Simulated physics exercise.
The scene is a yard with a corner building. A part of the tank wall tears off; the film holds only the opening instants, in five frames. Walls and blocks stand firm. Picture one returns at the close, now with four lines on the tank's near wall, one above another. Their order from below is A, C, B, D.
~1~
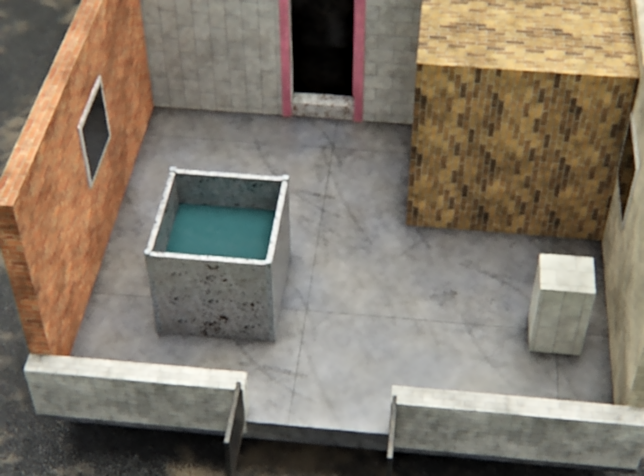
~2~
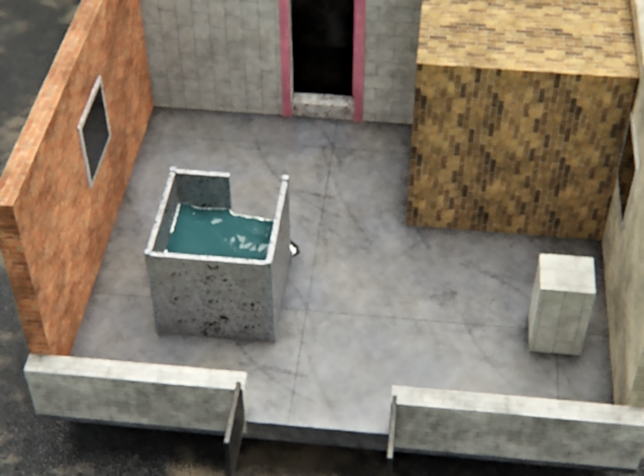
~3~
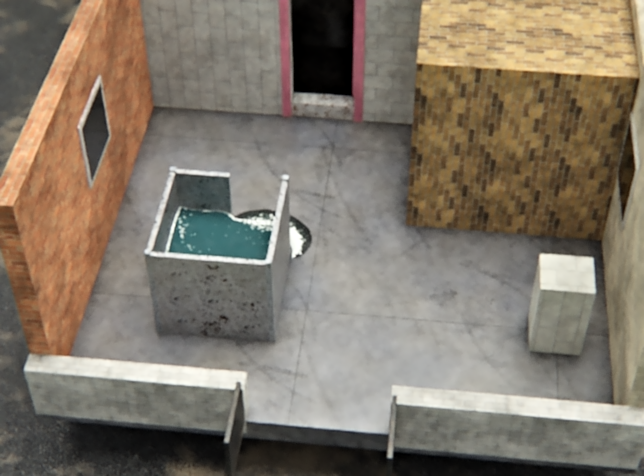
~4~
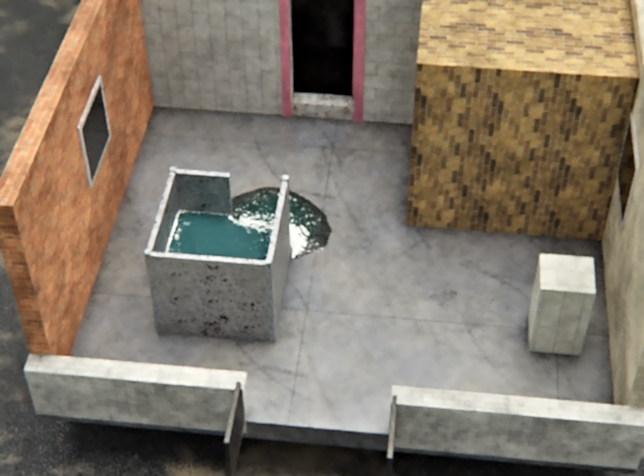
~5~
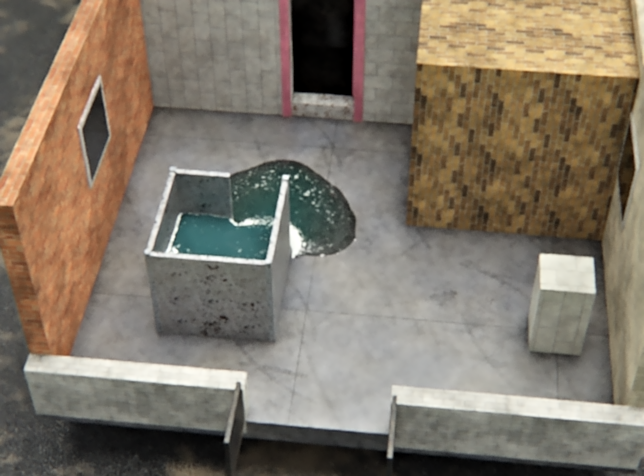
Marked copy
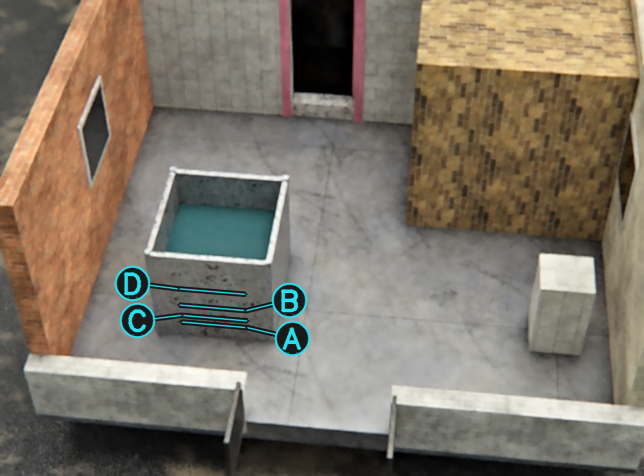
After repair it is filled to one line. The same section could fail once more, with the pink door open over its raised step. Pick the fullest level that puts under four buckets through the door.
That is level D.
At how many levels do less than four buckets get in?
All four.
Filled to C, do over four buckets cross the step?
No, not at all.
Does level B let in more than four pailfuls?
No, that is safe.
On the marked copy, A at (214, 324); B at (212, 307); C at (213, 318); D at (211, 291); from the bottom up A, C, B, D.
With A, nothing gets over.
With B, nothing gets over.
With C, nothing gets over.
With D, a bucket or two gets in.
